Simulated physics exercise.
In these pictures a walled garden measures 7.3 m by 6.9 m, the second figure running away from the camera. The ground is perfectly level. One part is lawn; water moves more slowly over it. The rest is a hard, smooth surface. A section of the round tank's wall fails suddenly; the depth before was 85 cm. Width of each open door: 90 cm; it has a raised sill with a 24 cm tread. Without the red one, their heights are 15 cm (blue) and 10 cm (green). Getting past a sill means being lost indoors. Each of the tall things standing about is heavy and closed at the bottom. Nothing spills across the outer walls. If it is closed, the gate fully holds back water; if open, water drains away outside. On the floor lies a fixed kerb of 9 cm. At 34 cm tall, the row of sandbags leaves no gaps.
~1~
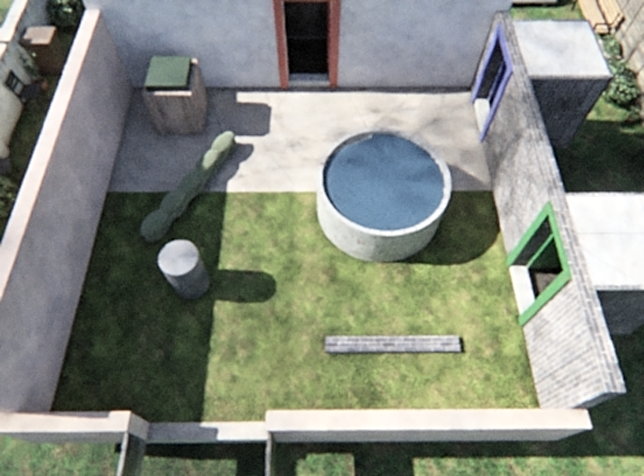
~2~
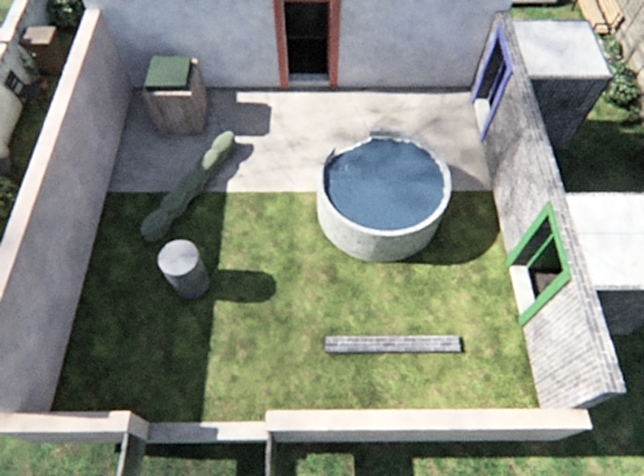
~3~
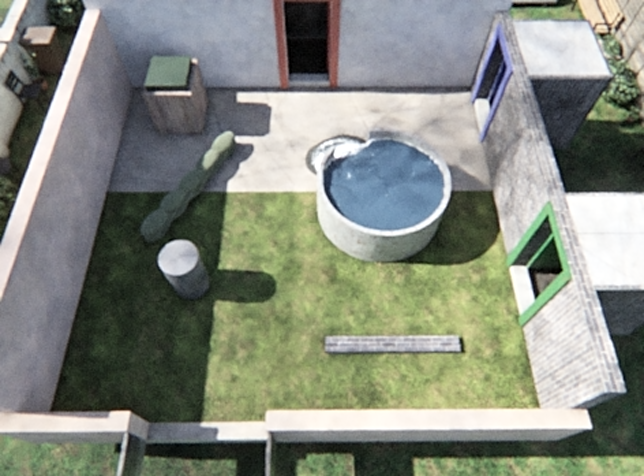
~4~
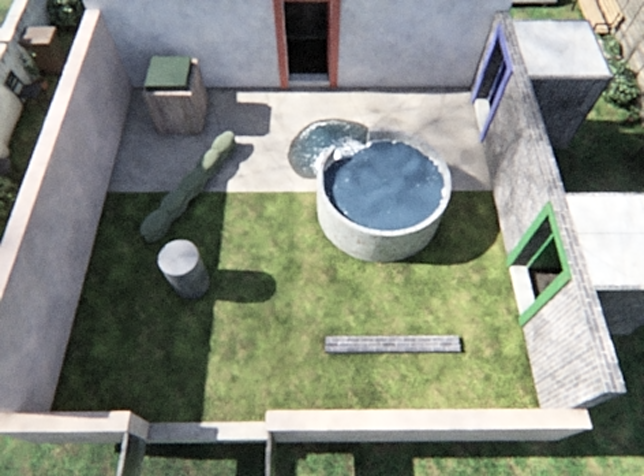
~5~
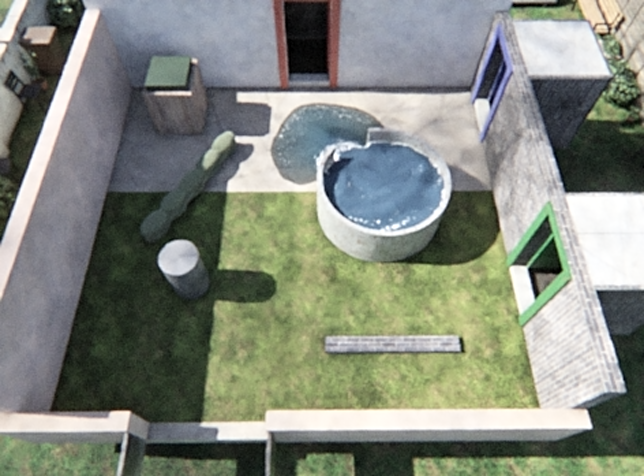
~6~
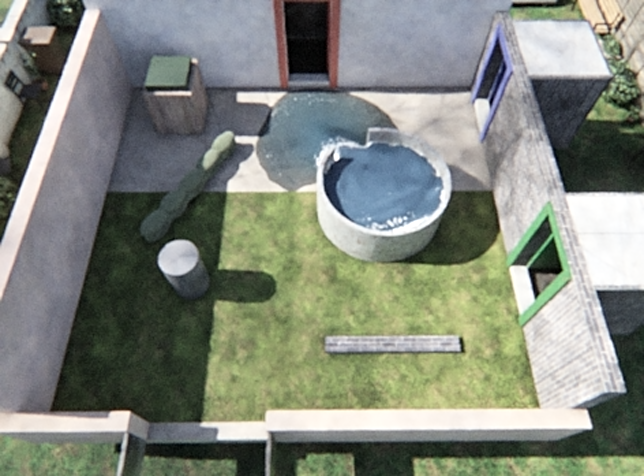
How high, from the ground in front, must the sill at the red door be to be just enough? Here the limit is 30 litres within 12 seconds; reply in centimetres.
About 28 cm.
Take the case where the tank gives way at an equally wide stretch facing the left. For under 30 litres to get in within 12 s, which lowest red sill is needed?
Roughly 6.5 cm.
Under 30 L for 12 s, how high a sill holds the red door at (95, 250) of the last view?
About 8.5 cm.
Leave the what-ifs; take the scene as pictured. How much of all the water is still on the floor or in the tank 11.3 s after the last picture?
Roughly 90 per cent of the water.
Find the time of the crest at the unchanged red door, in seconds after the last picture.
The level tops out around 1.0 s.
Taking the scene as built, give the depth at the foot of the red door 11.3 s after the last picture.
Some 9.0 cm.
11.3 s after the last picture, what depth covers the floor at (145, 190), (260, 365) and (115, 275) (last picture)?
About 8, 4 and 6 cm respectively.
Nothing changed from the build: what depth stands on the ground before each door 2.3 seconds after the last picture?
Door by door in cm - blue 13, red 24, green 0.
Then, 0.7 s after the last picture water covers 20 % of the floor, deepest (38 cm) near (336, 168); 34 cm at the red door, 48 litres in over its 15 cm sill.
Then, 2.3 s after the last picture water covers 35 % of the floor, deepest (36 cm) near (142, 89); 24 cm at the red door, 177 litres in over its 15 cm sill.
Then, 11.3 s after the last picture water covers 90 % of the floor, deepest (11 cm) near (134, 89); 9 cm at the red door, 224 litres in over its 15 cm sill.
At the red door as built, the water peaked near 35 cm, 0.9 s after the last picture.
With a sill of 23 cm, 73 litres would have come in within the 12 s; with 31 cm, 13 litres. So under 30 litres takes about 28 cm.
